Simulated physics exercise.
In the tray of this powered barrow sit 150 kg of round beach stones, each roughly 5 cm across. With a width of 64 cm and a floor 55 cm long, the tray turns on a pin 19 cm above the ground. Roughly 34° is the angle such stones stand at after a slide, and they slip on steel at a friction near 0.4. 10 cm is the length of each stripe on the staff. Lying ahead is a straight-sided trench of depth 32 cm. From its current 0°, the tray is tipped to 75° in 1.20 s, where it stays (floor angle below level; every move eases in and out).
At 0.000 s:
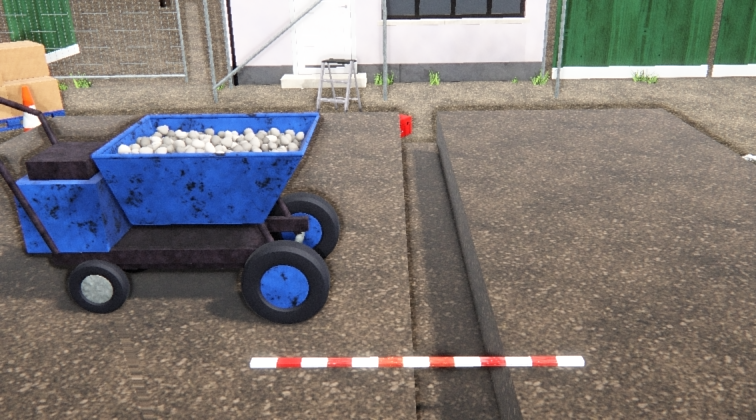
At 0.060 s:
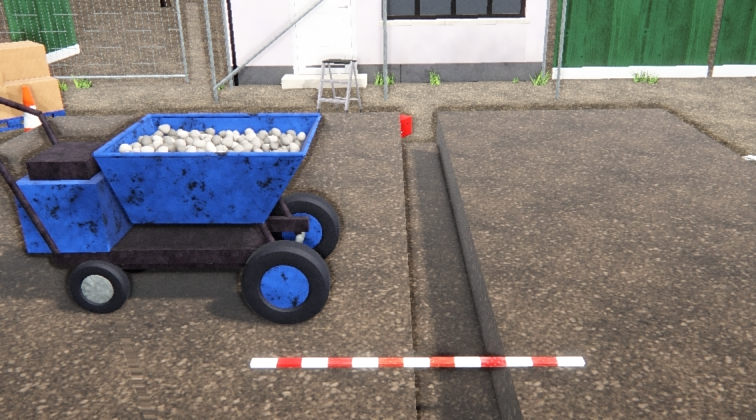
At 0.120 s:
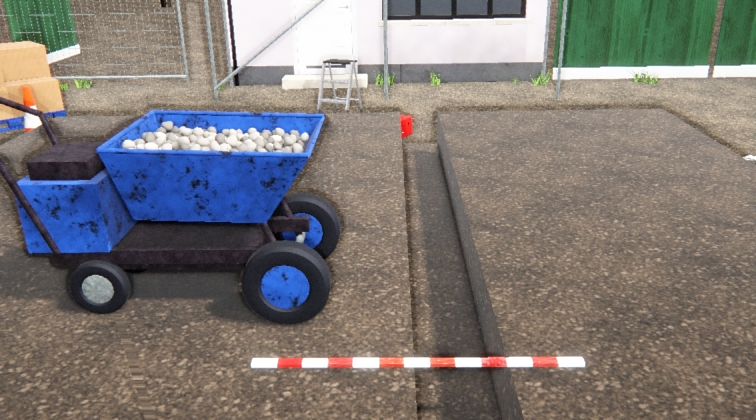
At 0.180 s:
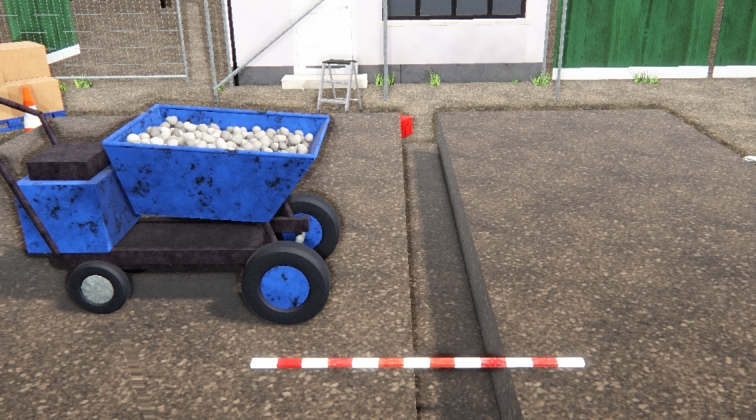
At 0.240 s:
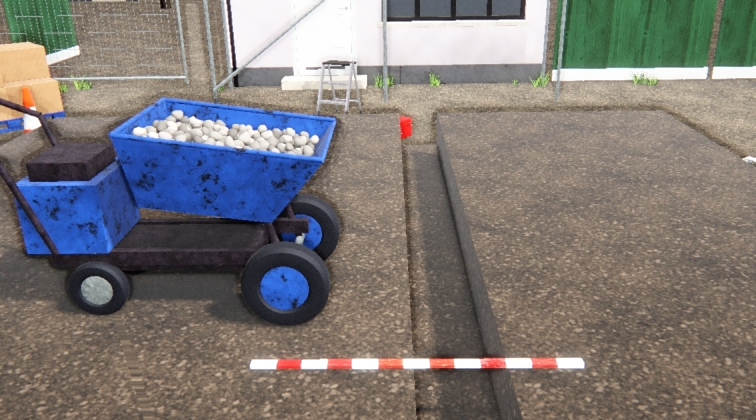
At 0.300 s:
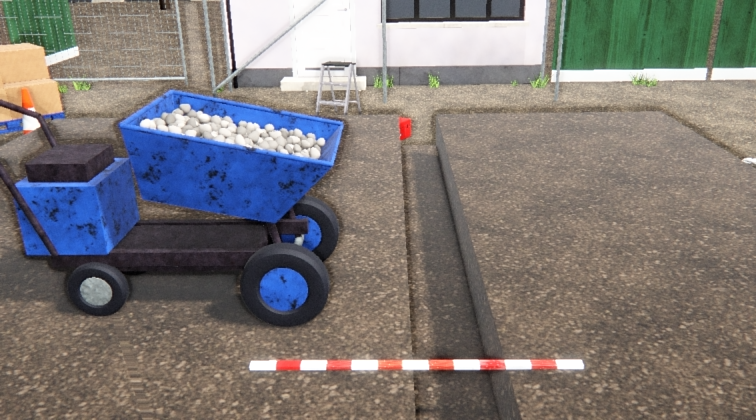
A blue powered barrow stands still while its tray of pale stones tilts gradually rightward.
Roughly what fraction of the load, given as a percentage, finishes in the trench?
Some 74 per cent of the stones.
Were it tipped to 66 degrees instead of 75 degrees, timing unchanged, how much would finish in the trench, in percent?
Roughly 70 per cent would end in the trench.
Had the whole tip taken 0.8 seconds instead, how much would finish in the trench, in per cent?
I'd put it at roughly 65 per cent.
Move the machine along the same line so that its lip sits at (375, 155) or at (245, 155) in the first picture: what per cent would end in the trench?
Close to 15 percent in the first case, 95 percent in the second.
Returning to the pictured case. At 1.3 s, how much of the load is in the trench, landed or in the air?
Some 35 per cent.
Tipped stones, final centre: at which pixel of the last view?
Resting centre: About (464, 331).
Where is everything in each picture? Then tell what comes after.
In the first frame, the tray is at 0°, its lip at (302, 154); the top of the load is at (201, 141).
In the second frame, the tray is at 1°, its lip at (304, 155); the top of the load is at (189, 141); the stones move at 0.2 m/s on average.
The third frame shows lip at (308, 156), floor tilted 2°, highest stones at (172, 138); the stones move at 0.3 m/s on average.
The fourth frame shows lip at (315, 157), floor tilted 5°, highest stones at (167, 132); the stones move at 0.5 m/s on average.
In the fifth frame, the tray is at 8°, its lip at (323, 161); the top of the load is at (173, 126); the stones move at 0.6 m/s on average.
In the sixth frame, the tray is at 12°, its lip at (332, 165); the top of the load is at (178, 119); the stones move at 0.7 m/s on average.
After 0.9 s the floor is at 63°; 100 % in the tray; the foremost stones are at (427, 232).
After 1.3 s the floor is at 75°; 48 % in the tray, 37 % in the trench, 15 % past the trench; the foremost stones are at (553, 292).
After 1.6 s the floor is at 75°; 18 % in the tray, 56 % in the trench, 26 % past the trench; the foremost stones are at (673, 302).
After 3.6 s the floor is at 75°; 0 % in the tray, 74 % in the trench, 26 % past the trench; the foremost stones are past the picture's edge.
